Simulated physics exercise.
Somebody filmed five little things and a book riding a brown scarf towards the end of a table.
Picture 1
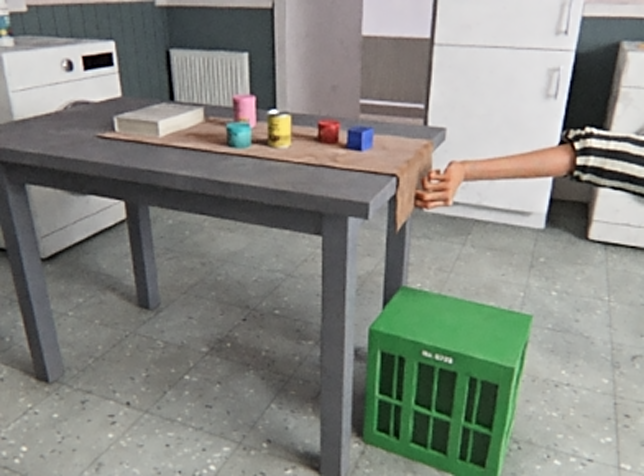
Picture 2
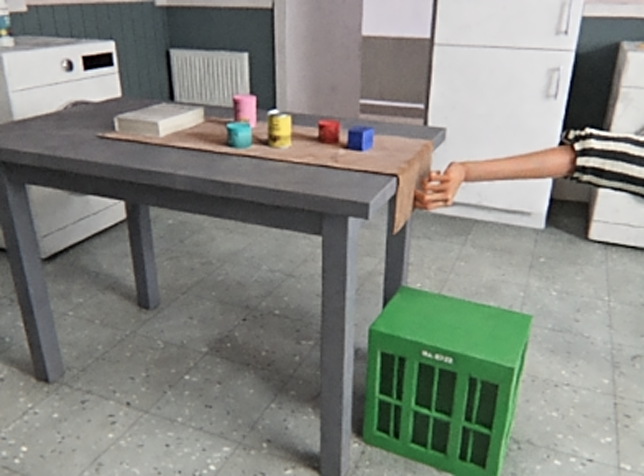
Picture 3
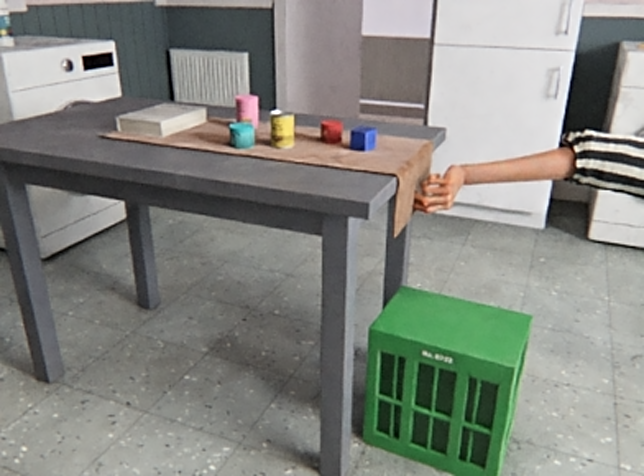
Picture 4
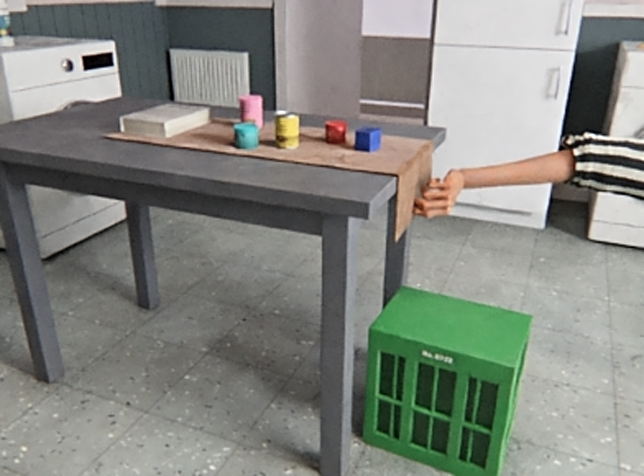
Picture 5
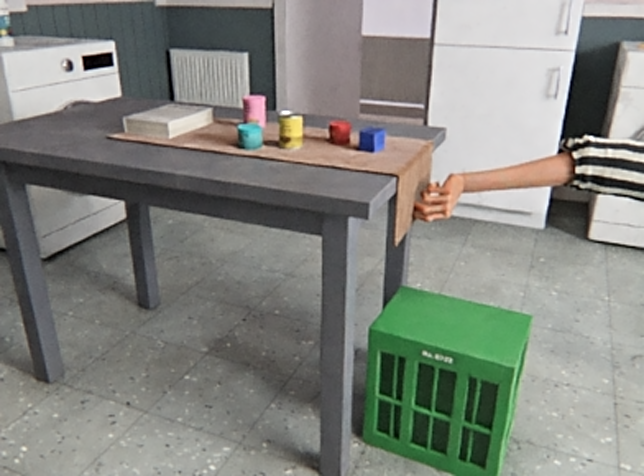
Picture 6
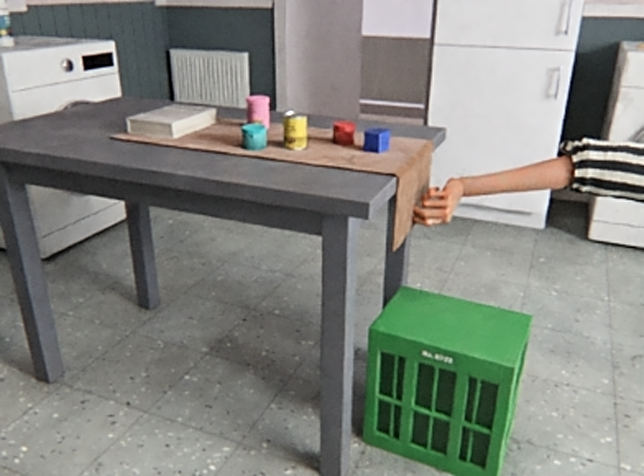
In a kitchen, a book and five small coloured objects sit on a brown cloth laid along a grey table, above a green crate on the floor. A hand from the right grips the hanging end and draws it slightly down, and the objects creep a little to the right with the cloth.
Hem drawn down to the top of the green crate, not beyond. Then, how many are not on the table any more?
Two pieces drop off.
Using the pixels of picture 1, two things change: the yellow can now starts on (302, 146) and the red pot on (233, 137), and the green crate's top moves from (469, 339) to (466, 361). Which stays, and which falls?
In the end the yellow can is no longer on top and the red pot is still on top.
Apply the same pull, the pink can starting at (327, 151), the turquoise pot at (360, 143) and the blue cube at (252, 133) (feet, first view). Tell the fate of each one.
Pink can: Goes. Turquoise pot: Goes. Blue cube: Stays.
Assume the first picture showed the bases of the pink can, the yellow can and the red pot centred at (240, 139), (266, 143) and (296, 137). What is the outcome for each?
Result - the pink can stays put, the yellow can stays put, and the red pot stays put.
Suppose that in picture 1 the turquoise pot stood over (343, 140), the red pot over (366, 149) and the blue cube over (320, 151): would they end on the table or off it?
Start with the turquoise pot, which is lost; next the red pot, which is lost; last the blue cube, which is lost.
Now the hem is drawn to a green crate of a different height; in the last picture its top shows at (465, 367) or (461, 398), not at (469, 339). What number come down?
The first gives 3, the second 4.
Soon after, hem near (411, 273); blue cube gone.
After that, hem on the crate; blue cube and red pot gone.
In the end, hem on the crate; blue cube and red pot gone. The table loses two.
